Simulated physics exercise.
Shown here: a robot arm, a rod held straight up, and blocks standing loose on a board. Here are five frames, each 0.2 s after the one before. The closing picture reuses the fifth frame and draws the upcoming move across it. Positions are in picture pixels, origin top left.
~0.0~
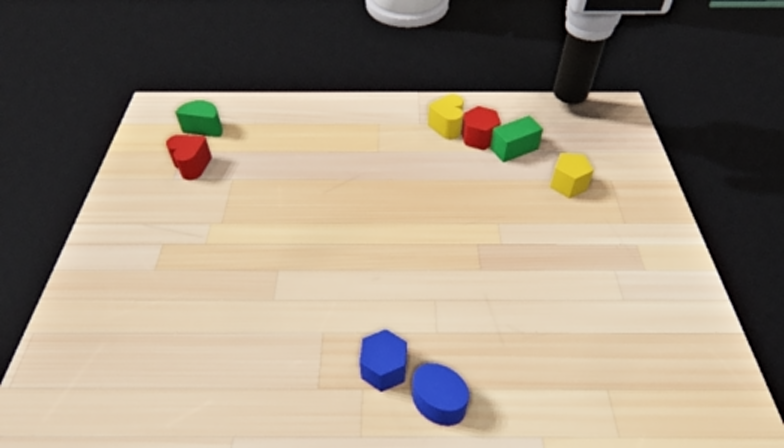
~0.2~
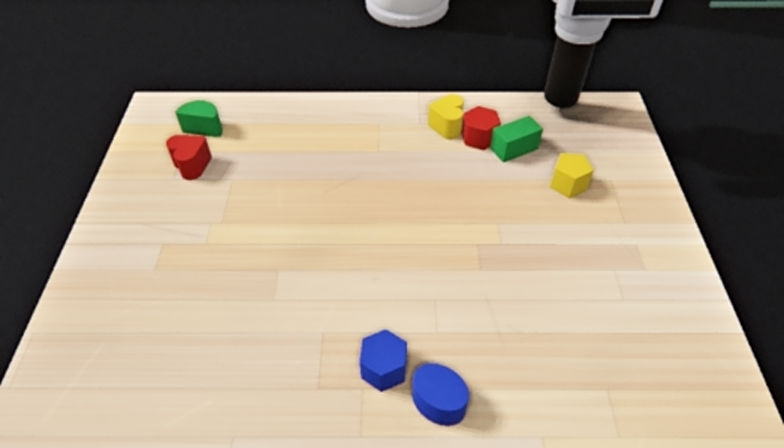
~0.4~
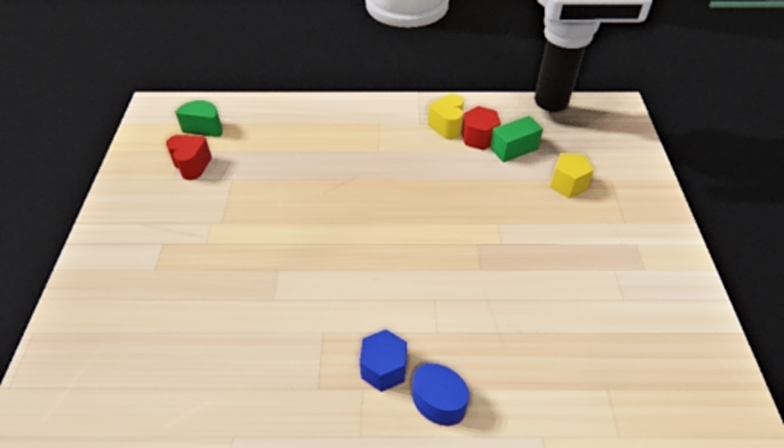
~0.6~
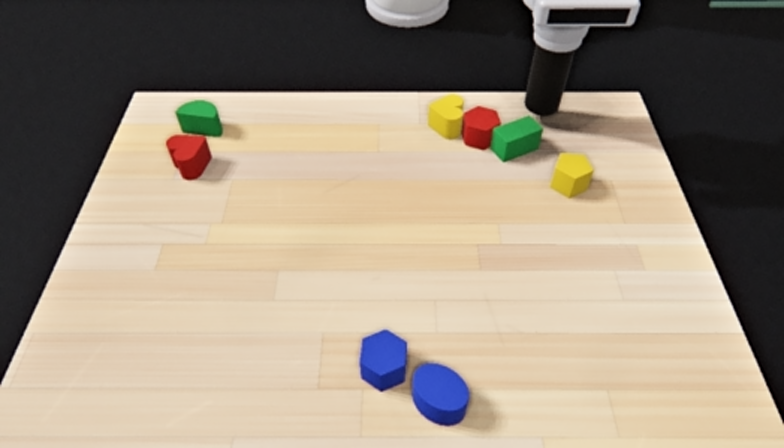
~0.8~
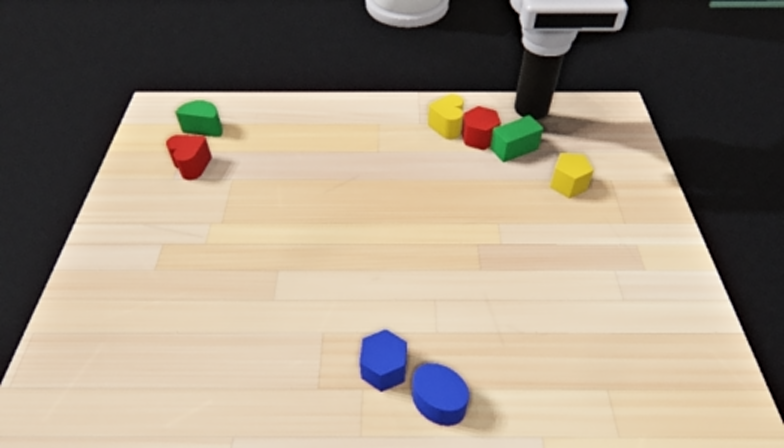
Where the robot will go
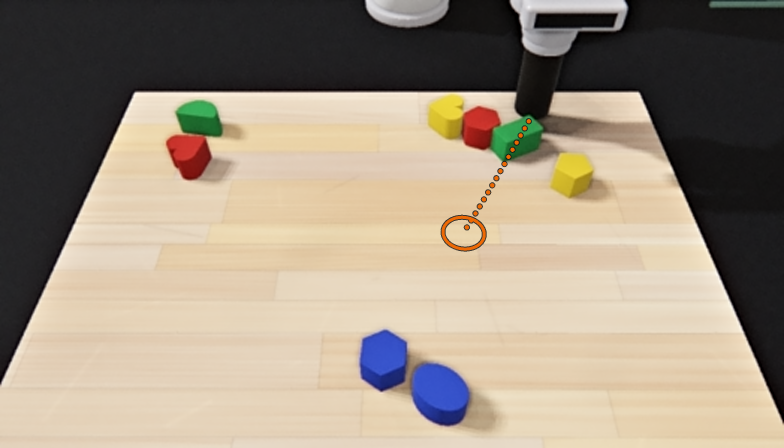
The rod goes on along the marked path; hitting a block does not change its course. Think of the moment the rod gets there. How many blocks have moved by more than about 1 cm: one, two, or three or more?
The count is one.
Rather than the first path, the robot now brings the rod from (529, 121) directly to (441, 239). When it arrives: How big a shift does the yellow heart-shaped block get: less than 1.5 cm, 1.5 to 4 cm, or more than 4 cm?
It ends within 1.5 cm of its spot.
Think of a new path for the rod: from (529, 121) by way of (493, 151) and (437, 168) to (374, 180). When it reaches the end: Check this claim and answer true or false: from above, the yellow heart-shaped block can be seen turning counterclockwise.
That claim is false.
Drawn move, from (529, 121) directly to (464, 233).
The first path, step by step. One third of the way, rod (512, 144); green oblong block (492, 157), turned 25° clockwise.
Two thirds of the way, rod (490, 182); green oblong block (462, 184), turned 100° clockwise.
At the end, rod (465, 222); red hexagonal block still; green oblong block (433, 202), turned 140° clockwise.
